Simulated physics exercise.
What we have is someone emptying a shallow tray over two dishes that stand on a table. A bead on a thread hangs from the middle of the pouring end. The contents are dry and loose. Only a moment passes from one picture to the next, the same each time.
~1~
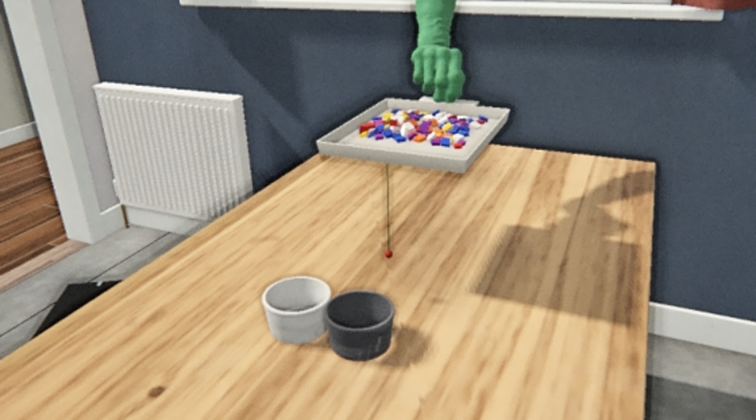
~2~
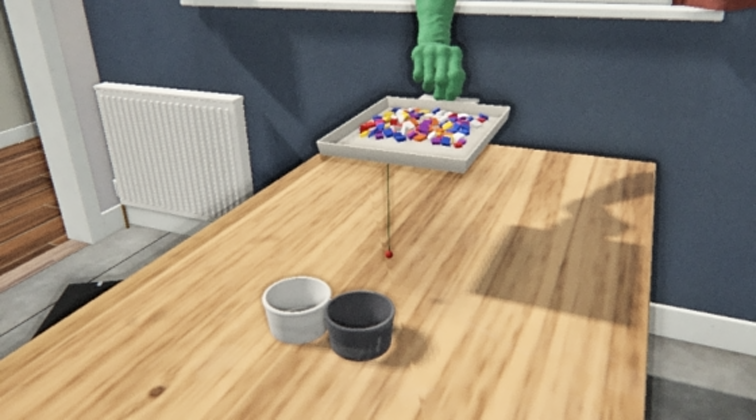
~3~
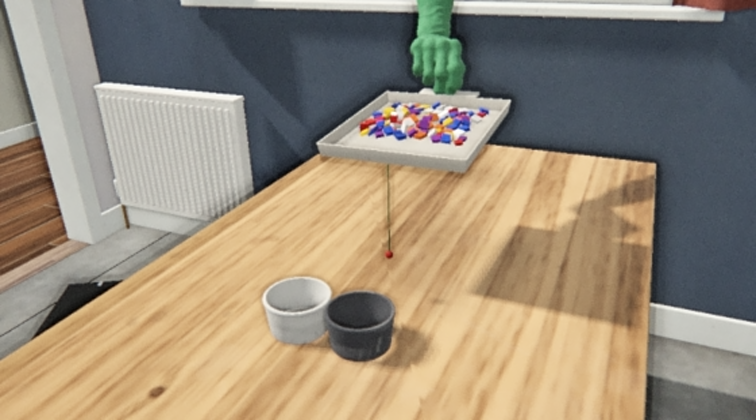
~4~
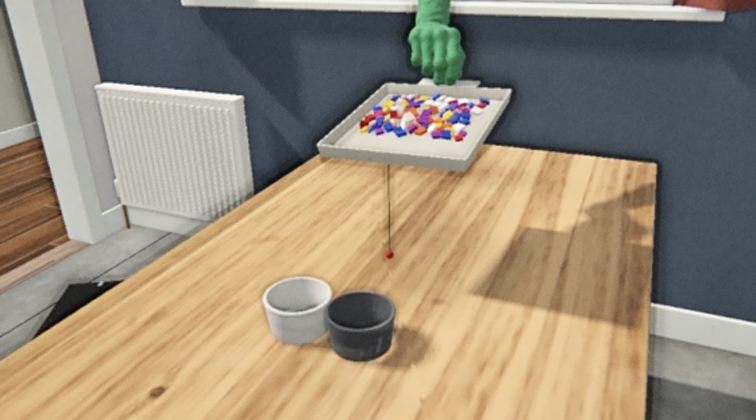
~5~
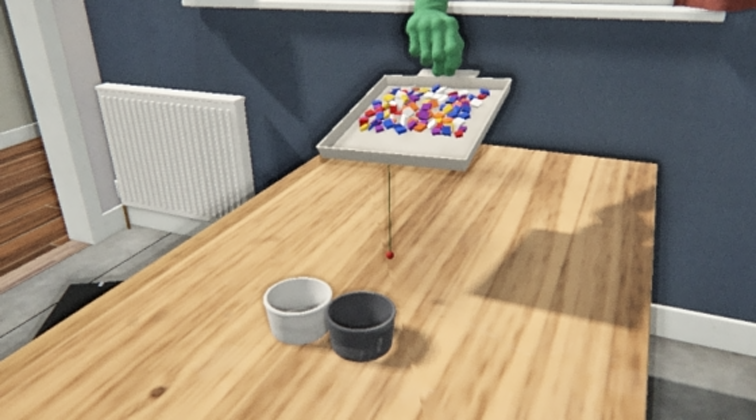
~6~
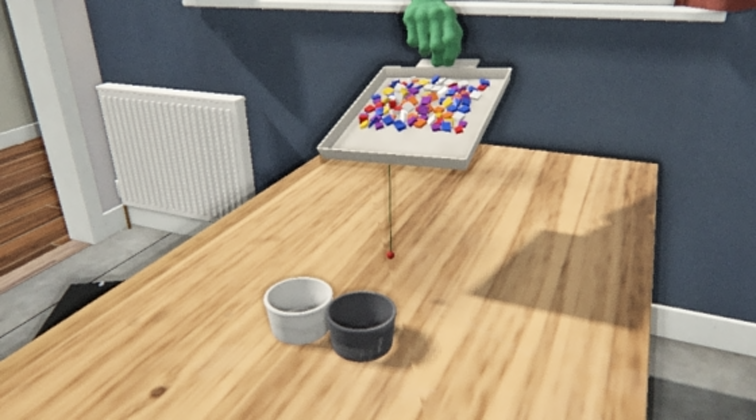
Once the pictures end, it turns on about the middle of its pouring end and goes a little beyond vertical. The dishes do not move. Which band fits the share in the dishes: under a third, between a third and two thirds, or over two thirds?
Together they catch less than a third.
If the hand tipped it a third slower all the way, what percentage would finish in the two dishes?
It comes to 10 per cent or so.
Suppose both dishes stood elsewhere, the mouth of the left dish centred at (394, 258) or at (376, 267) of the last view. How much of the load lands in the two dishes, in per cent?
About 0 and 20 per cent.
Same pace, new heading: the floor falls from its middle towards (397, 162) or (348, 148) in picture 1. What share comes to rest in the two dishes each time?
Roughly 10 per cent, and 0 per cent.
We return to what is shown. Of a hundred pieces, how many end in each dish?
Left dish near 10 in a hundred; right dish near 0.
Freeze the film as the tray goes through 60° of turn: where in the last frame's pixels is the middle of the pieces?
At about (365, 145).
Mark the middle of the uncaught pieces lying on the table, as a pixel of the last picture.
Roughly at (343, 305).
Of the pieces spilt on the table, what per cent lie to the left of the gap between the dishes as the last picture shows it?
Close to 30 per cent.
Shortly afterwards, tray tipped steeply; the bulk on the tray; a little in the air.
Next, tray tipped right over; near two thirds on the tray; only a few in the right dish; a little in the left dish; near a quarter outside both; a little in the air.
Some moments later, tray tipped past a quarter turn; only a few in the right dish; a little in the left dish; all but a few outside both.
In the end, tray tipped past a quarter turn; only a few in the right dish; a little in the left dish; all but a few outside both.
